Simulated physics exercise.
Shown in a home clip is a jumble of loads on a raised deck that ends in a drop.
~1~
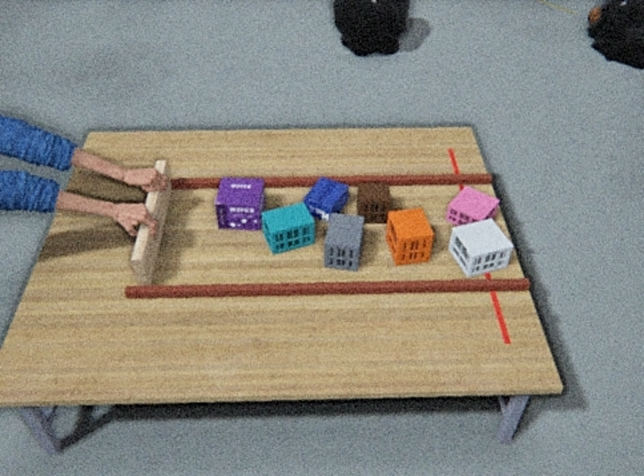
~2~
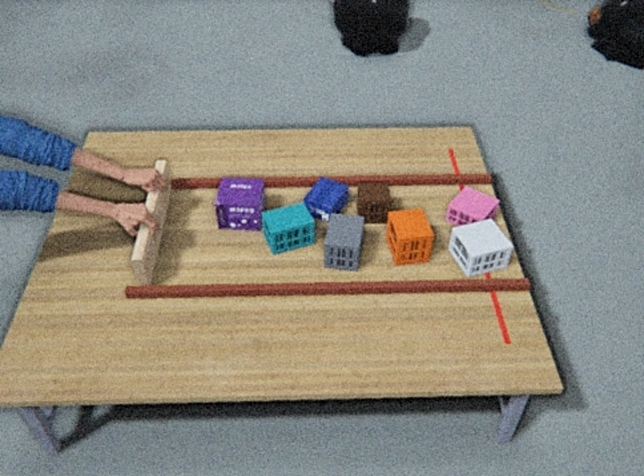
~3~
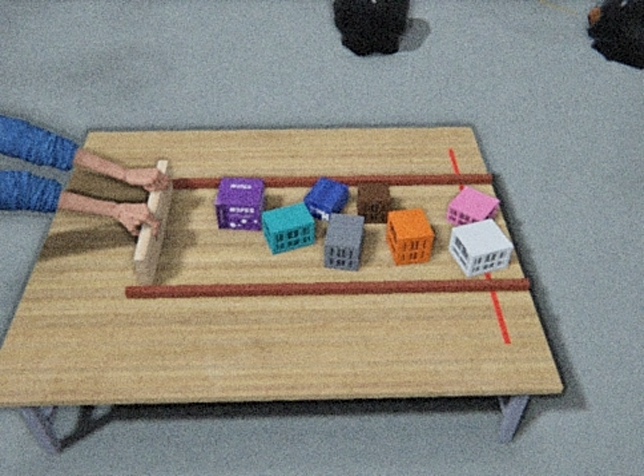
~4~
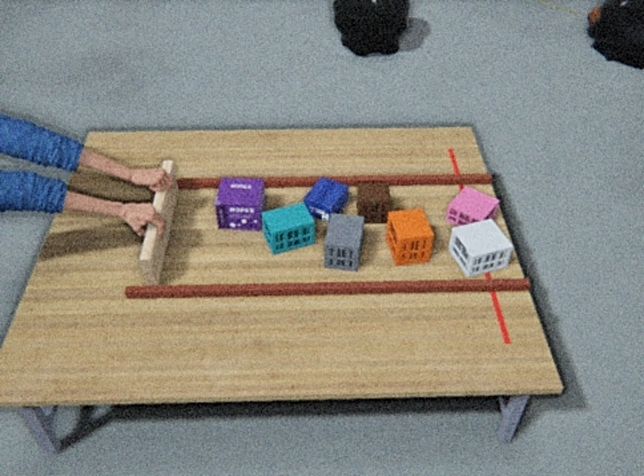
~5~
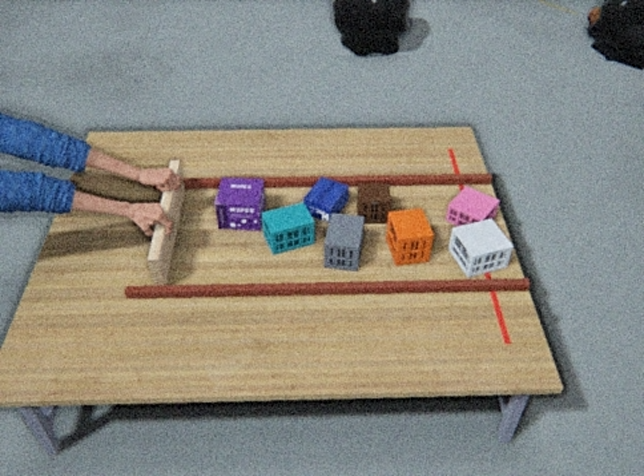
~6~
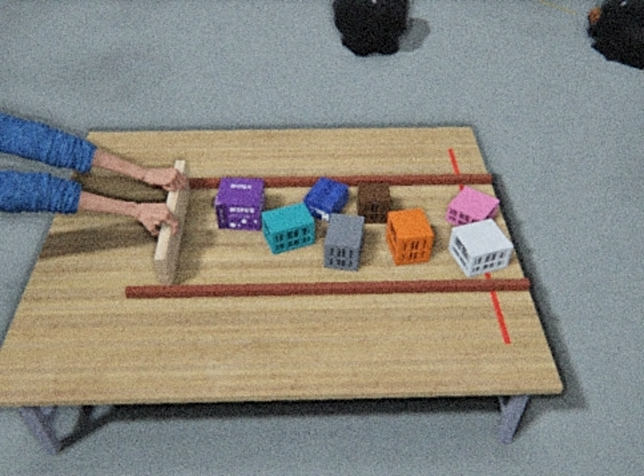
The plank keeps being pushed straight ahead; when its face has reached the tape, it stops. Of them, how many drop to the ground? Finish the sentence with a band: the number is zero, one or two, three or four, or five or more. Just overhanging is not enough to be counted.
The number is five or more.
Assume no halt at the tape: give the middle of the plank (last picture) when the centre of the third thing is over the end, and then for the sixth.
About (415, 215) and about (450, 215).
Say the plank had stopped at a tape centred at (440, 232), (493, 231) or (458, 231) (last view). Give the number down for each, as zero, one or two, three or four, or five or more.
First 3 or 4, then at least five, then at least five.
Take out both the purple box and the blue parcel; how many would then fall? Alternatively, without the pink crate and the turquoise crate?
Try one: 3; try two: 4.
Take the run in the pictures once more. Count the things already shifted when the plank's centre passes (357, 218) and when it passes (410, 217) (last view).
The number moved is 8 and then 8.
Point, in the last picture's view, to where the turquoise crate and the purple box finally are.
The turquoise crate ends up near (501, 228), and the purple box near (491, 197).
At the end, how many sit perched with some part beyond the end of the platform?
It would come to 2.
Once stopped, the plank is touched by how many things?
Looks like 2 of them, all told.
Early on, none off yet; pink crate at rest near (472, 211); white crate at rest near (480, 248); orange crate at rest near (409, 237).
Finally, the number that fall off is five or more; lost, blue parcel, grey crate, brown crate, orange crate, white crate and pink crate.
